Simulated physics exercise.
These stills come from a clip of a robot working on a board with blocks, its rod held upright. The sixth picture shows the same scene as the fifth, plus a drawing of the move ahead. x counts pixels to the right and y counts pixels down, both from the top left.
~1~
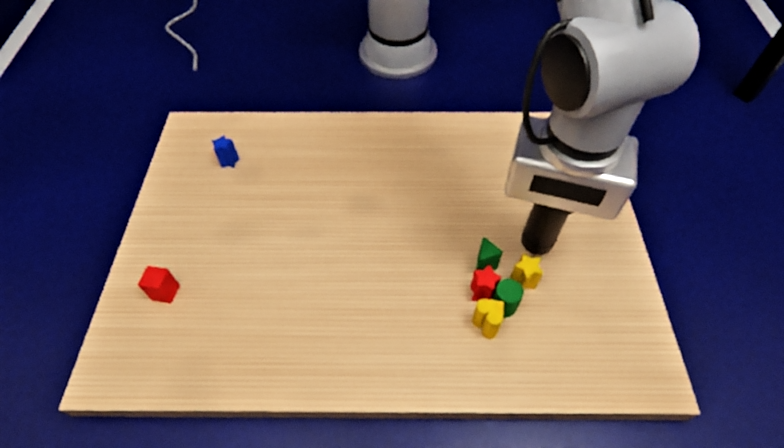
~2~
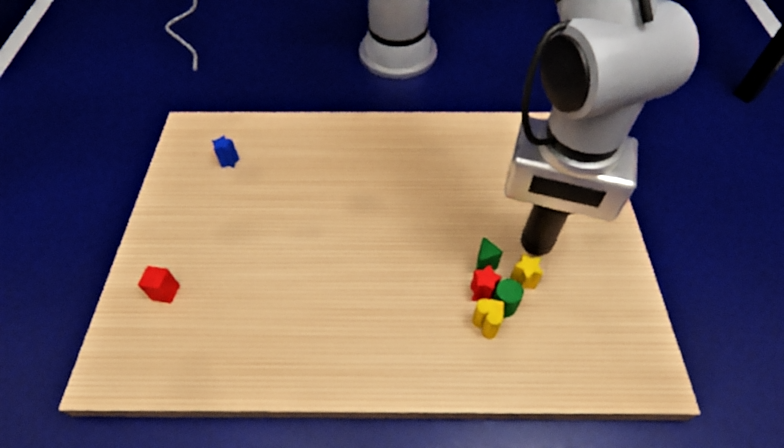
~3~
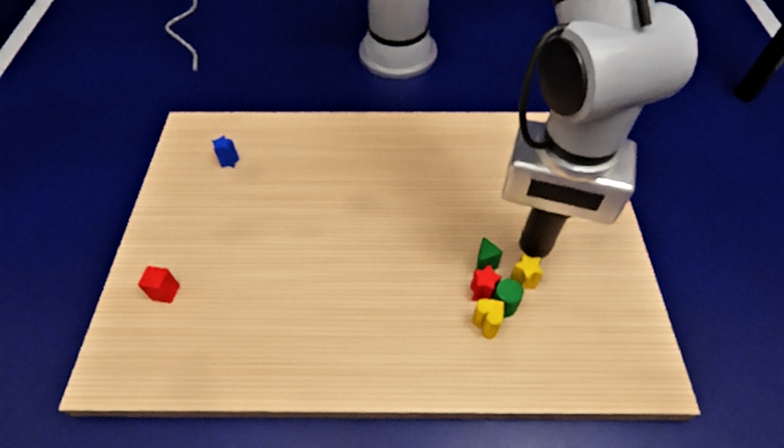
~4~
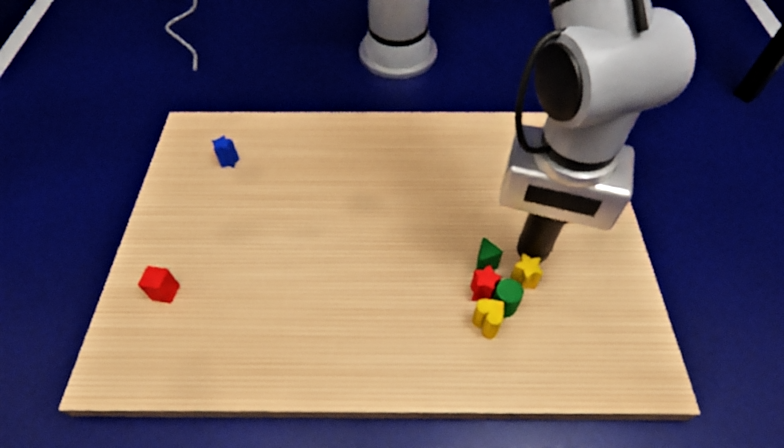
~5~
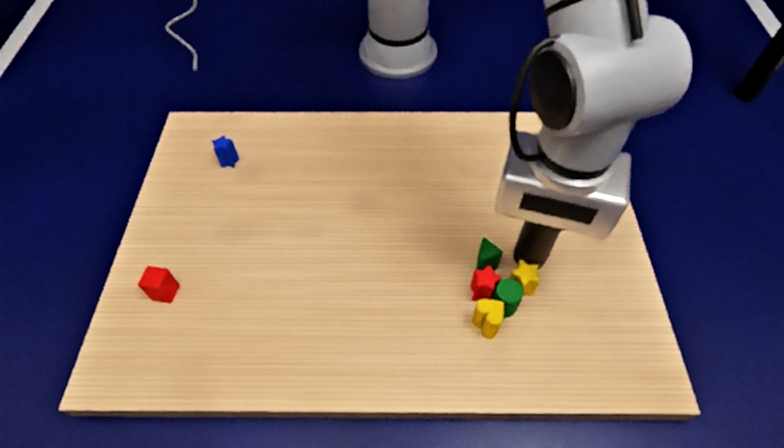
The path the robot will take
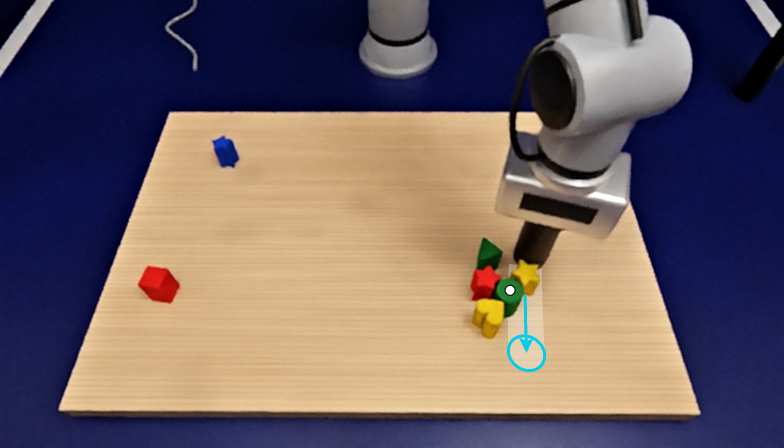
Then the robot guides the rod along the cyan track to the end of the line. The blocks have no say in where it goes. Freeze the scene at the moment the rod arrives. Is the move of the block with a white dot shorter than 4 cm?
No, that is not what happens.
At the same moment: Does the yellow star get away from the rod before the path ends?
Short answer: No.
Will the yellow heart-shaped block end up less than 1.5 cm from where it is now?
No - that is not the case.
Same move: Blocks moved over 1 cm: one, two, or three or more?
I think three or more will be displaced.
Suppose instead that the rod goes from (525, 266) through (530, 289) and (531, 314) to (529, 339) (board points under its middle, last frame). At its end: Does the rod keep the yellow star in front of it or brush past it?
The rod still has it in front.
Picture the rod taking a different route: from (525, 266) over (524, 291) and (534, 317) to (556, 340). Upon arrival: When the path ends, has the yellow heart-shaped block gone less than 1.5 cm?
No - that is not the case.
Drawn move, in a line from (525, 266) to (526, 353); the dot is on the green circle.
What follows on the original path. One third of the way, rod at (529, 284); yellow heart-shaped block at (484, 321), turned 60° clockwise; green circle at (508, 314); yellow star at (527, 301).
Two thirds of the way, rod at (530, 314); yellow heart-shaped block at (477, 328), turned 95° clockwise; green circle at (502, 343); yellow star at (527, 333).
At the end, rod at (531, 346); green three-sided block still; yellow heart-shaped block at (477, 328), turned 95° clockwise; green circle at (496, 357); yellow star at (528, 367).
